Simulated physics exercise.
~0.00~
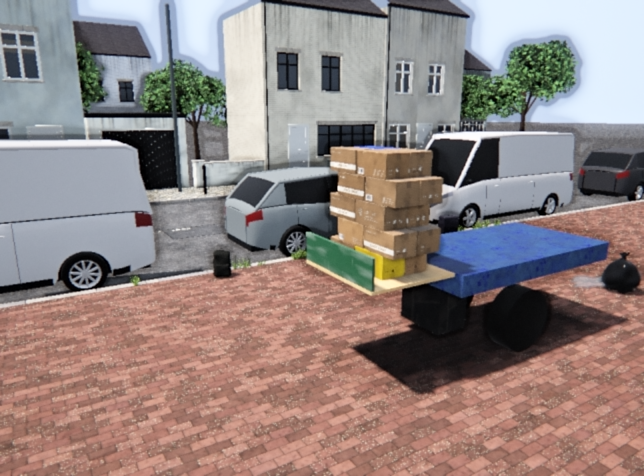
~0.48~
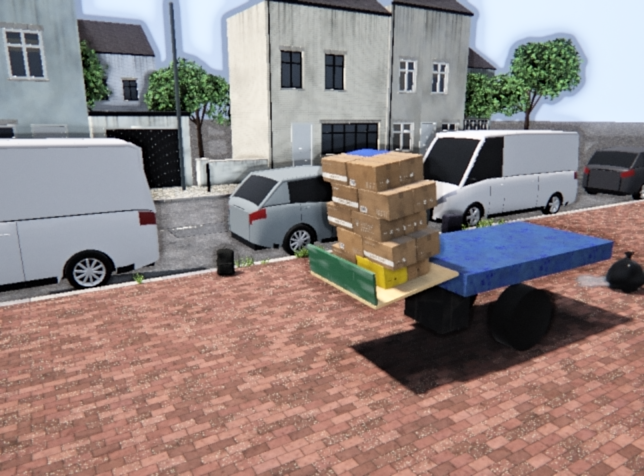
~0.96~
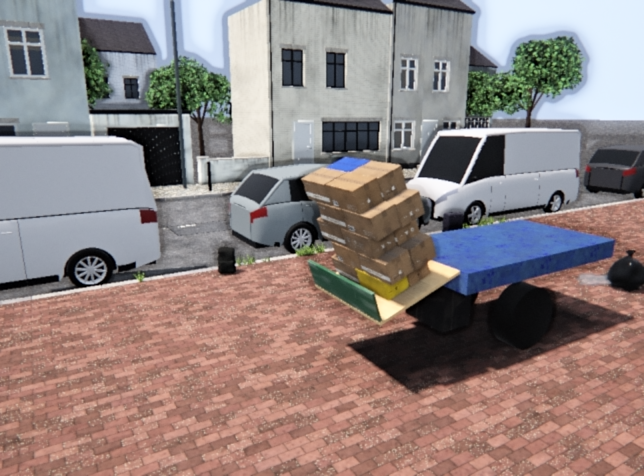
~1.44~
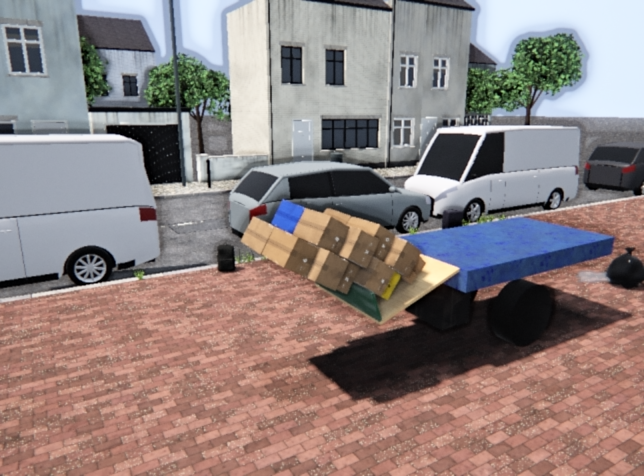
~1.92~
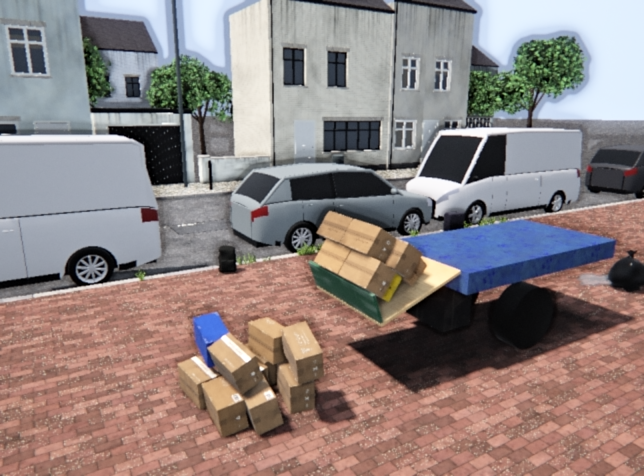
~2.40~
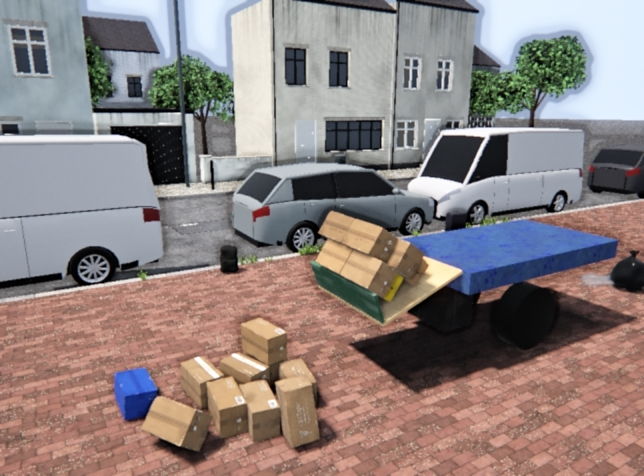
A tall stack of taped brown cartons, with a blue one on top and a yellow one at the base, stands on a flap at the end of a blue flat-bed beside a road lined with parked vehicles. The flap tilts down to the left, and the stack leans with it. The whole pile then topples left, stretching out over the brick paving. The upper cartons drop and scatter on the ground, while several stay slumped on the sloping flap with the yellow one. Finally, the blue carton rolls farther left and rests beside the fallen boxes.
